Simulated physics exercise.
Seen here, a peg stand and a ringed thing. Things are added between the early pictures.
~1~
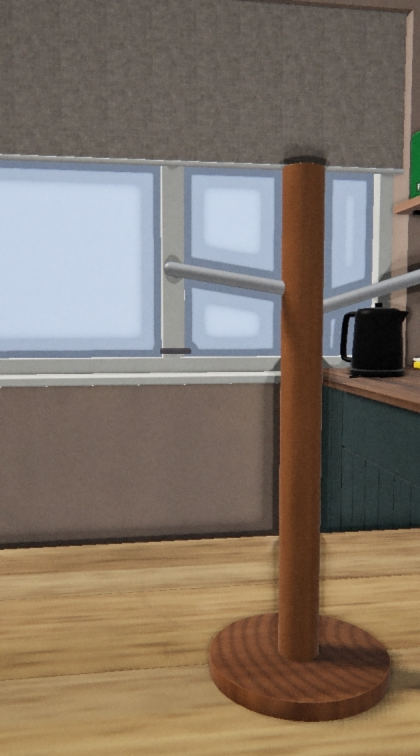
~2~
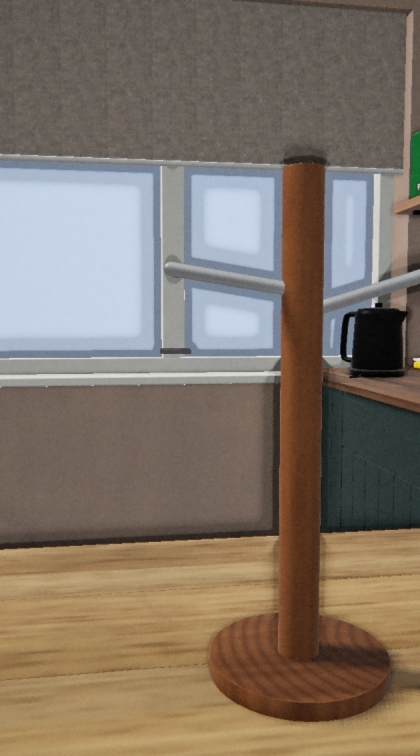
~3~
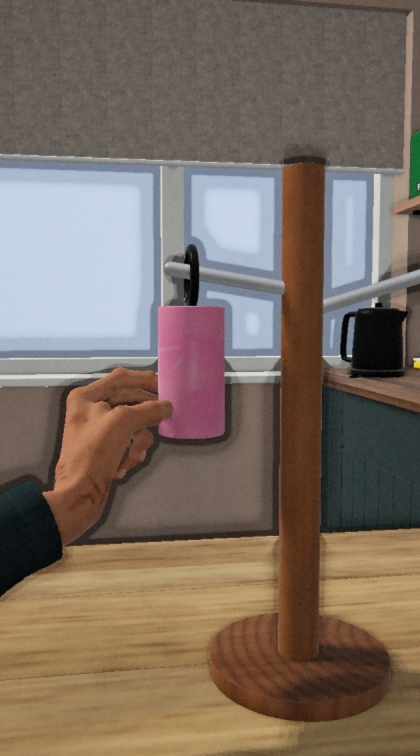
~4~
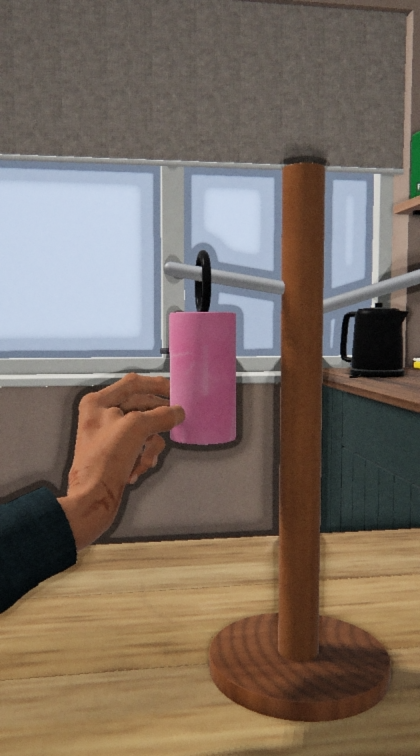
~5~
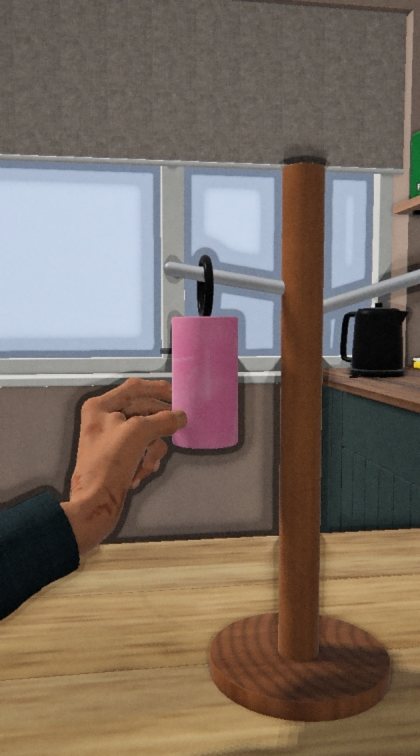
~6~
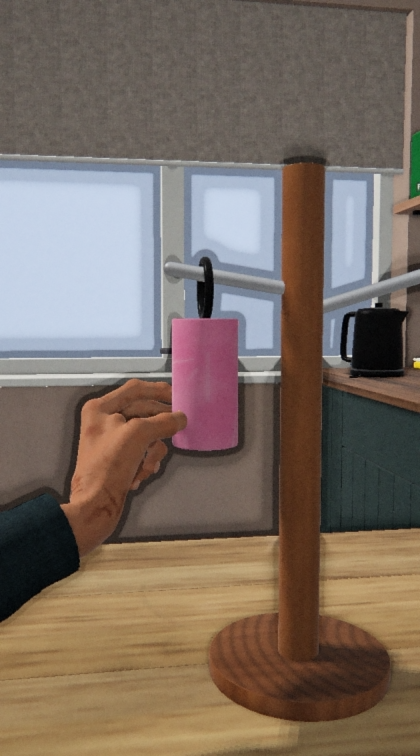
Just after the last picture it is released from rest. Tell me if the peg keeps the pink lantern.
The pink lantern remains hooked.
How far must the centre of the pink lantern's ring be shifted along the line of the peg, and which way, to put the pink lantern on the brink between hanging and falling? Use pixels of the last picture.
A shift of 36 pixels, going left.
Then, 0.34 s on from there, pink lantern at rest near (209, 353).
In the end, the pink lantern stays on its peg, near (212, 353).
